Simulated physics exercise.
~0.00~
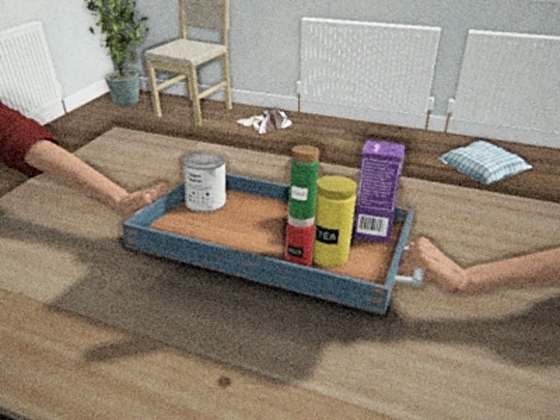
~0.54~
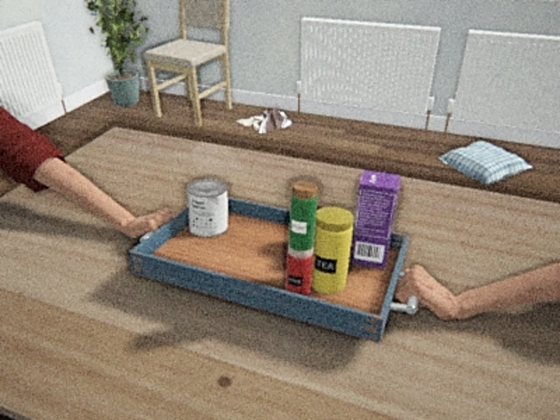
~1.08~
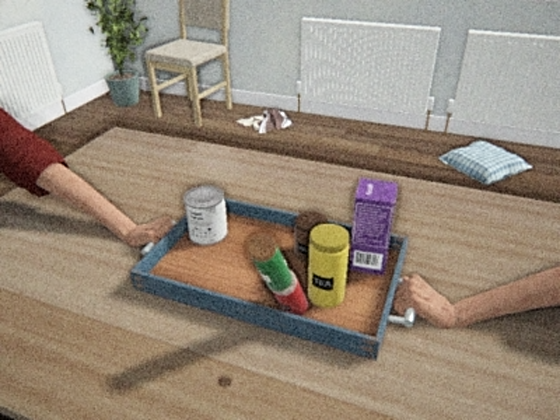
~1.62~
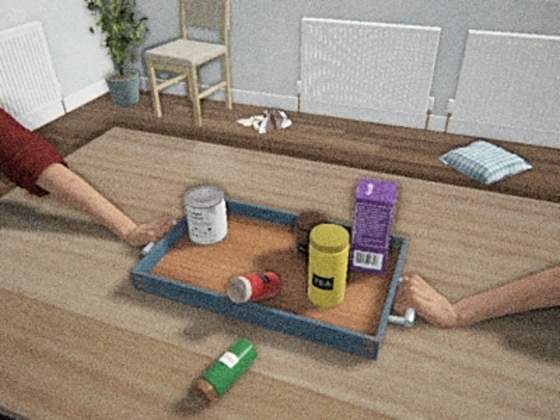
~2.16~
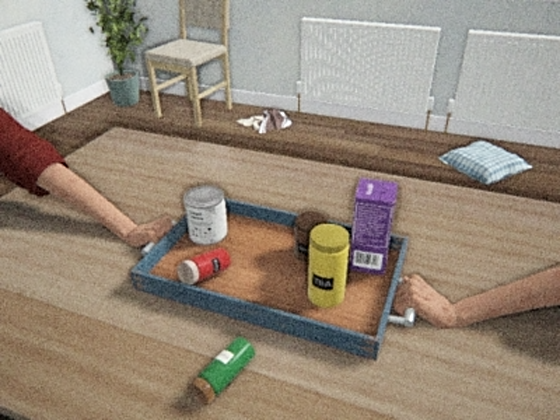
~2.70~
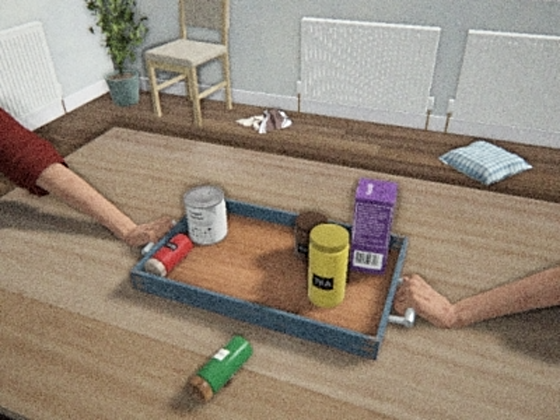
On a wooden table, hands drop a loaded tray, toppling the red shaker and spilling the green.
